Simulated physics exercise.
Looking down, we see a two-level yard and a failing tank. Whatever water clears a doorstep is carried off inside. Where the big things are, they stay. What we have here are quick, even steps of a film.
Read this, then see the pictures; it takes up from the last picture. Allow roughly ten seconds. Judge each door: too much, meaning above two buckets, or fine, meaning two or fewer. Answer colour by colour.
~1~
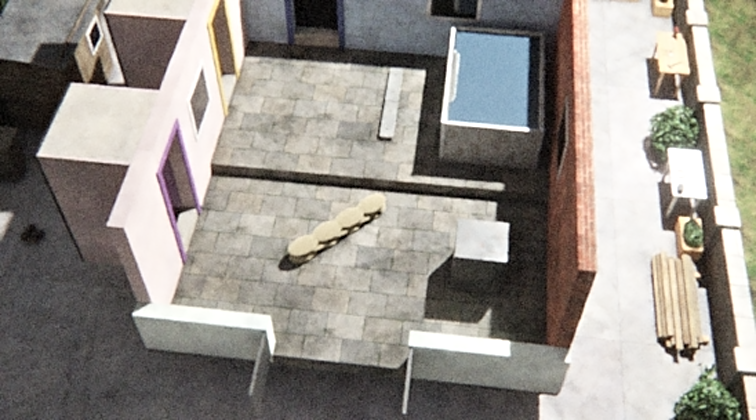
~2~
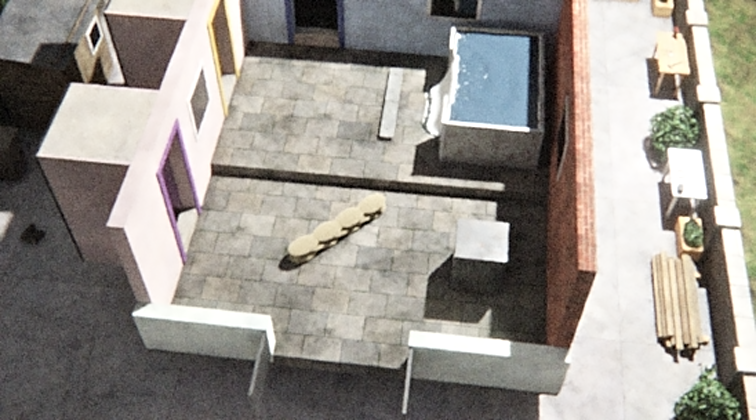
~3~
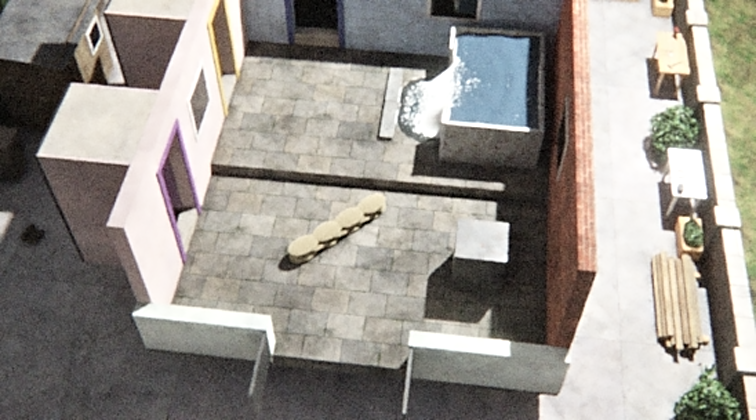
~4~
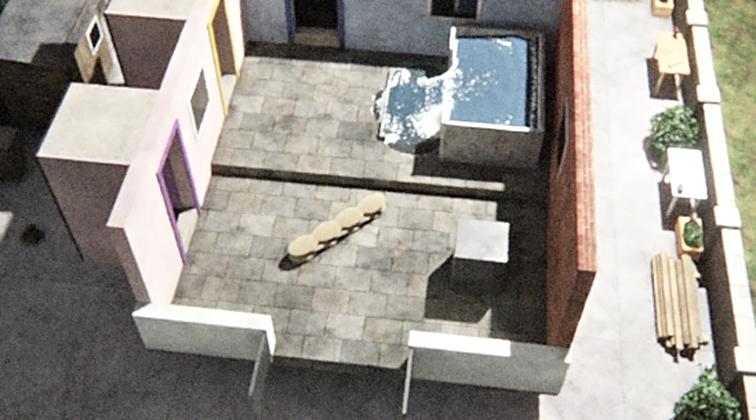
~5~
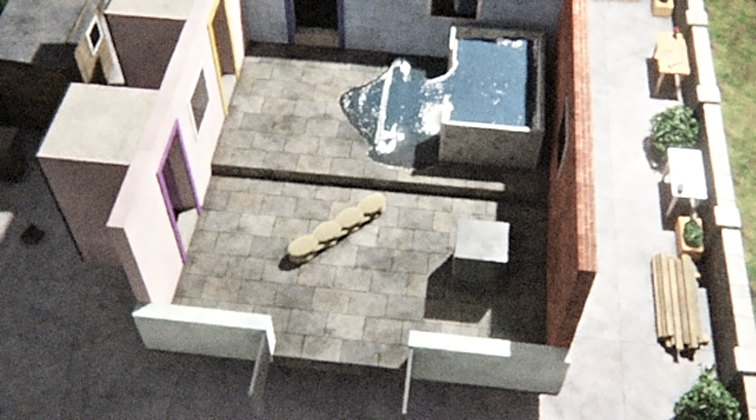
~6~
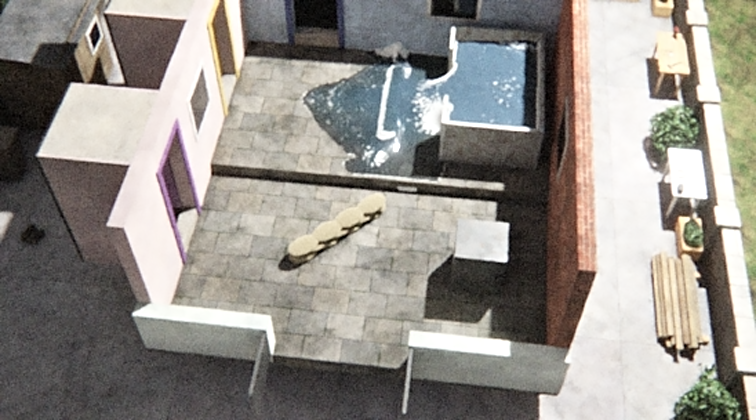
Purple door: Fine, yellow door: Too much, blue door: Fine.
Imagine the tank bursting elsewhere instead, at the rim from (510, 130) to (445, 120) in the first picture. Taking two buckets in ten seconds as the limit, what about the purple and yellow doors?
The purple door comes in lower, while the yellow door comes in lower.
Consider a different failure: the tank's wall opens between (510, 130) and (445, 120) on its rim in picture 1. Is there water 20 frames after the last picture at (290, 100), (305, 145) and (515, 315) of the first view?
Going through them one by one, I'd say high and dry, then high and dry, then waterlogged.
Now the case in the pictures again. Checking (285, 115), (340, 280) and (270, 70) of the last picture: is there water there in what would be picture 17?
First spot submerged, second spot spared, third spot submerged.
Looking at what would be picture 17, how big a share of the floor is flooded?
I reckon 55 per cent or so.
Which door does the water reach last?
My answer is the one in purple.
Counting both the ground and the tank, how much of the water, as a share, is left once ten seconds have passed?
Estimate: 84 %.
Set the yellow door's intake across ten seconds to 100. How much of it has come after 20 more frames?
Result: 85 % of the ten-second total.
A moment on, water covers 40 % of the floor; the purple door not reached, the yellow door under two buckets in, the blue door wet at the sill, nothing in.
Next, water covers 55 % of the floor; the purple door wet at the sill, nothing in, the yellow door far over two buckets in, the blue door wet at the sill, nothing in.
Then, water covers 60 % of the floor; the purple door wet at the sill, nothing in, the yellow door far over two buckets in, the blue door wet at the sill, nothing in.
Later, water covers 90 % of the floor; the purple door wet at the sill, nothing in, the yellow door far over two buckets in, the blue door wet at the sill, nothing in.
In the end, water covers 95 % of the floor; the purple door wet at the sill, nothing in, the yellow door far over two buckets in, the blue door wet at the sill, nothing in.
